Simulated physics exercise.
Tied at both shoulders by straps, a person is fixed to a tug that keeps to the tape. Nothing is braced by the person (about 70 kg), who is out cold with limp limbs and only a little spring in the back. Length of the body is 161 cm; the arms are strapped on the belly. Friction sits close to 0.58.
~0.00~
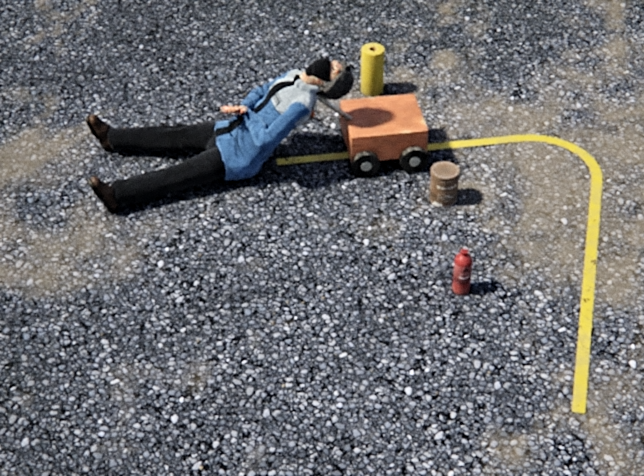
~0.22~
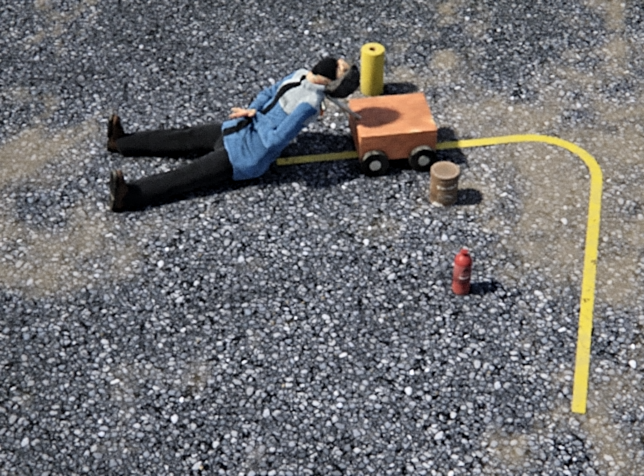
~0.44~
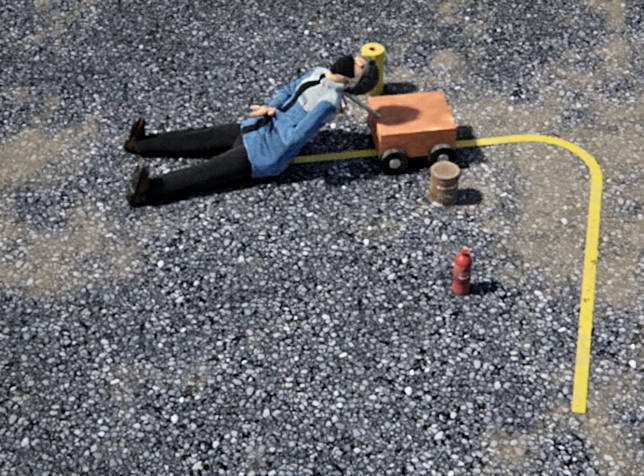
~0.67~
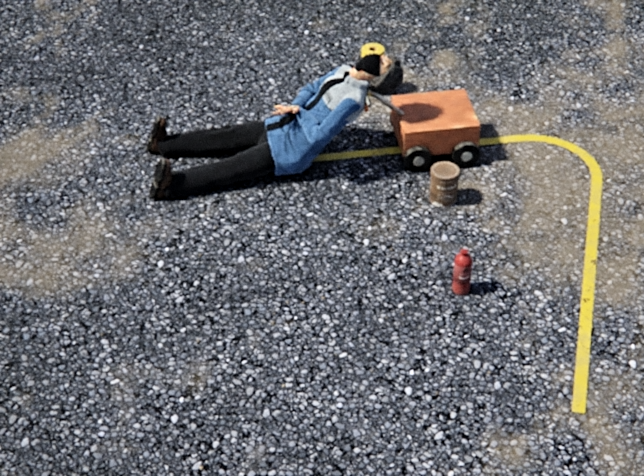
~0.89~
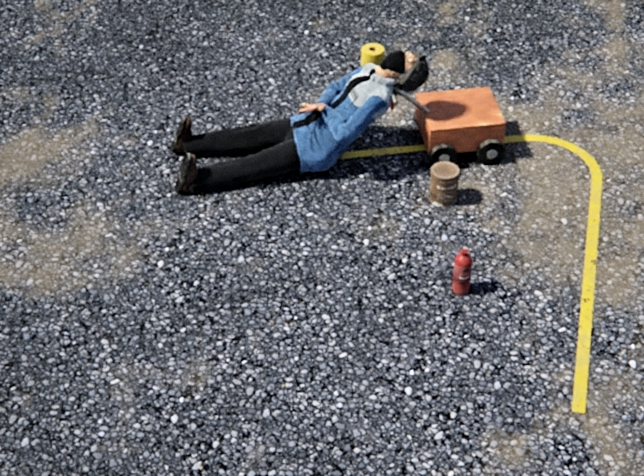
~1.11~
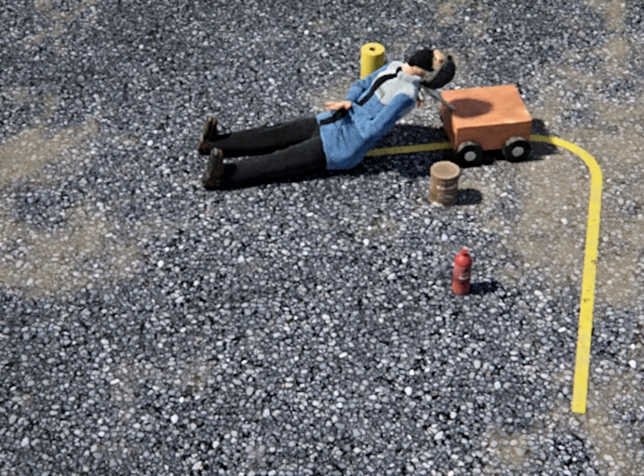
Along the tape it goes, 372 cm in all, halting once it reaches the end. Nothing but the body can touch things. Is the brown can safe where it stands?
In the end the brown can keeps still.
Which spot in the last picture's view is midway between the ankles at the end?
My guess is somewhere near (560, 244).
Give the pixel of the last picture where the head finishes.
(594, 340).
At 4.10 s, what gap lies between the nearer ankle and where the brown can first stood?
About 40 cm.
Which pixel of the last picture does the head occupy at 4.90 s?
Estimated position: Around (599, 269).
After 2.40 s the brown can is where it stood, near (444, 184) in the last picture's view; the red bottle where it stood; the nearer ankle is 52 cm from that spot.
After 3.30 s the brown can is where it stood, near (444, 184) in the last picture's view; the nearer ankle is 40 cm from that spot.
After 4.10 s the brown can is where it stood, near (444, 184) in the last picture's view; the red bottle where it stood; the nearer ankle is 37 cm from that spot.
After 4.90 s the brown can is where it stood, near (444, 184) in the last picture's view; the nearer ankle is 38 cm from that spot.
By 5.8 s, brown can stays put; red bottle stays put; yellow post stays put.
